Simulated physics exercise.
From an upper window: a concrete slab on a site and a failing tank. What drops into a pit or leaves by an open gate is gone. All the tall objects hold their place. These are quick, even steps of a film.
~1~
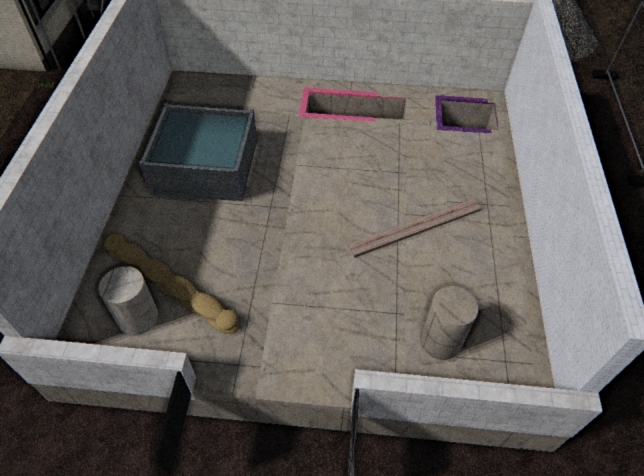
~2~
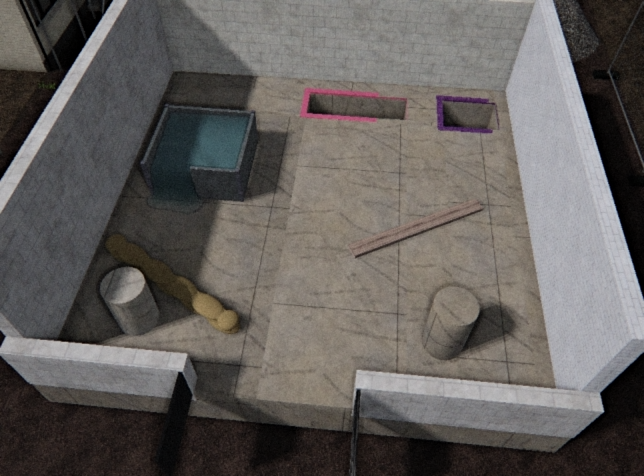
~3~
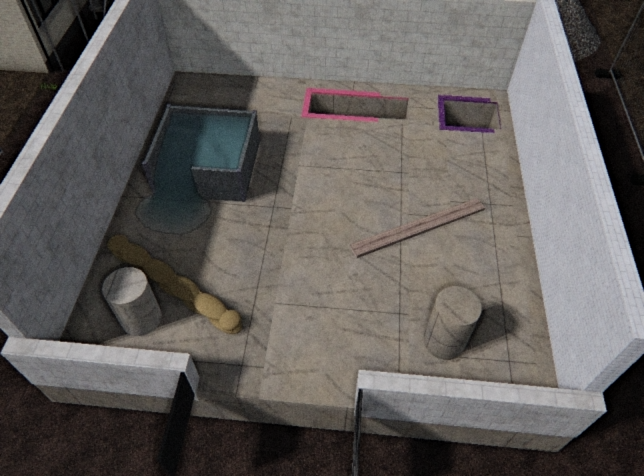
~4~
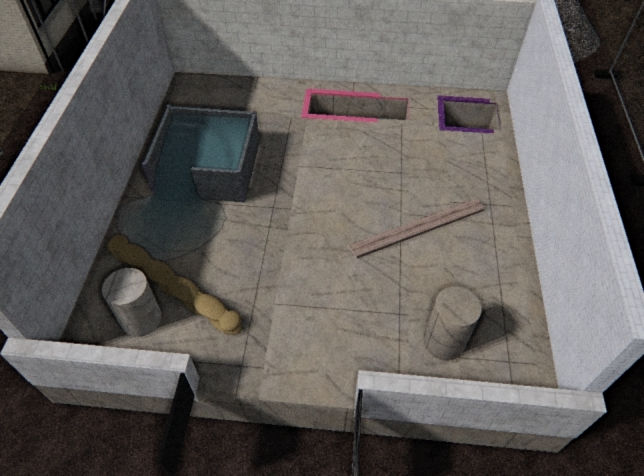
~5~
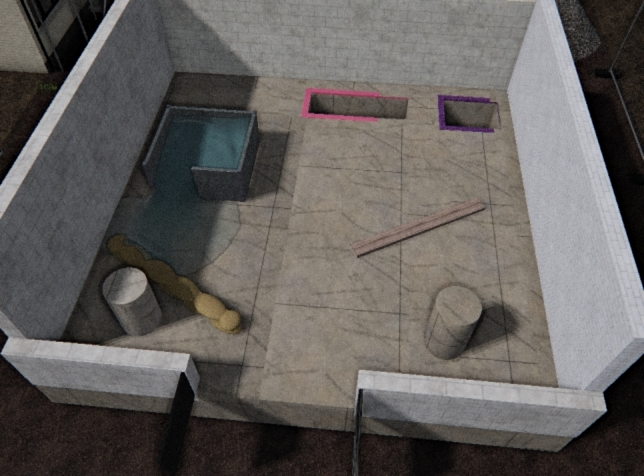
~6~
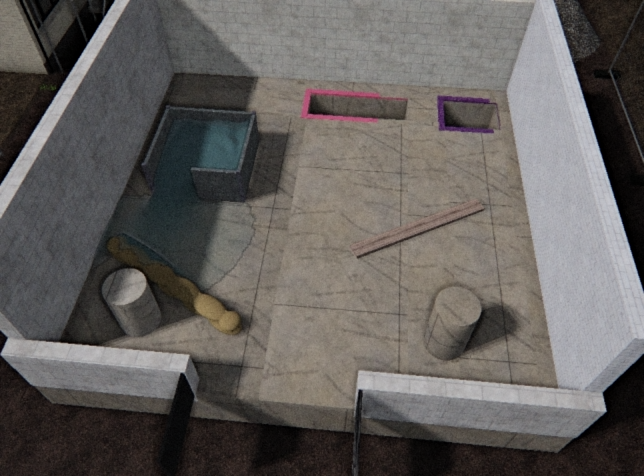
On a walled concrete slab, water pours from a tank's broken side and spreads toward the viewer.
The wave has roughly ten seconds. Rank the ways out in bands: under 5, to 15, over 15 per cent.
One by one: The gate takes between 5 and 15 %; the purple pit takes not even 5 %; the pink pit takes not even 5 %.
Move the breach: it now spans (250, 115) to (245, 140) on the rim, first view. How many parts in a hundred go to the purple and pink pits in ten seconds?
Per cent: Purple 25, pink 25.
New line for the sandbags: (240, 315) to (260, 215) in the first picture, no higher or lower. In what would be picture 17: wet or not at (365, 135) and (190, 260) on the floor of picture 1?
In that order: Dry, awash.
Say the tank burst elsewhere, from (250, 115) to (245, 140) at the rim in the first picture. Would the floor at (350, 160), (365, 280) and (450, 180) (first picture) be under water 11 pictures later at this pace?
In that order: Under water, dry, under water.
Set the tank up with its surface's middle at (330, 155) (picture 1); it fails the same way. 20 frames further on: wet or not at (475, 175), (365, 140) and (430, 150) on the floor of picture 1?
One after the other: Free of water, not flooded, free of water.
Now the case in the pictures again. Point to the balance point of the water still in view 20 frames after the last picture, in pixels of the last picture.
Around (221, 238).
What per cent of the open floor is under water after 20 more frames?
About 45 per cent.
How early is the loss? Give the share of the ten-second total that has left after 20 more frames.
Some 10 per cent.
A moment on, water covers 15 % of the floor; the gate 0 %, the purple pit 0 %, the pink pit 0 %.
Next, water covers 25 % of the floor; the gate 0 %, the purple pit 0 %, the pink pit 0 %.
Then, water covers 45 % of the floor; the gate 1 %, the purple pit 0 %, the pink pit 0 %.
Later, water covers 60 % of the floor; the gate 4 %, the purple pit 0 %, the pink pit 0 %.
In the end, water covers 75 % of the floor; the gate 9 %, the purple pit 2 %, the pink pit 2 %.
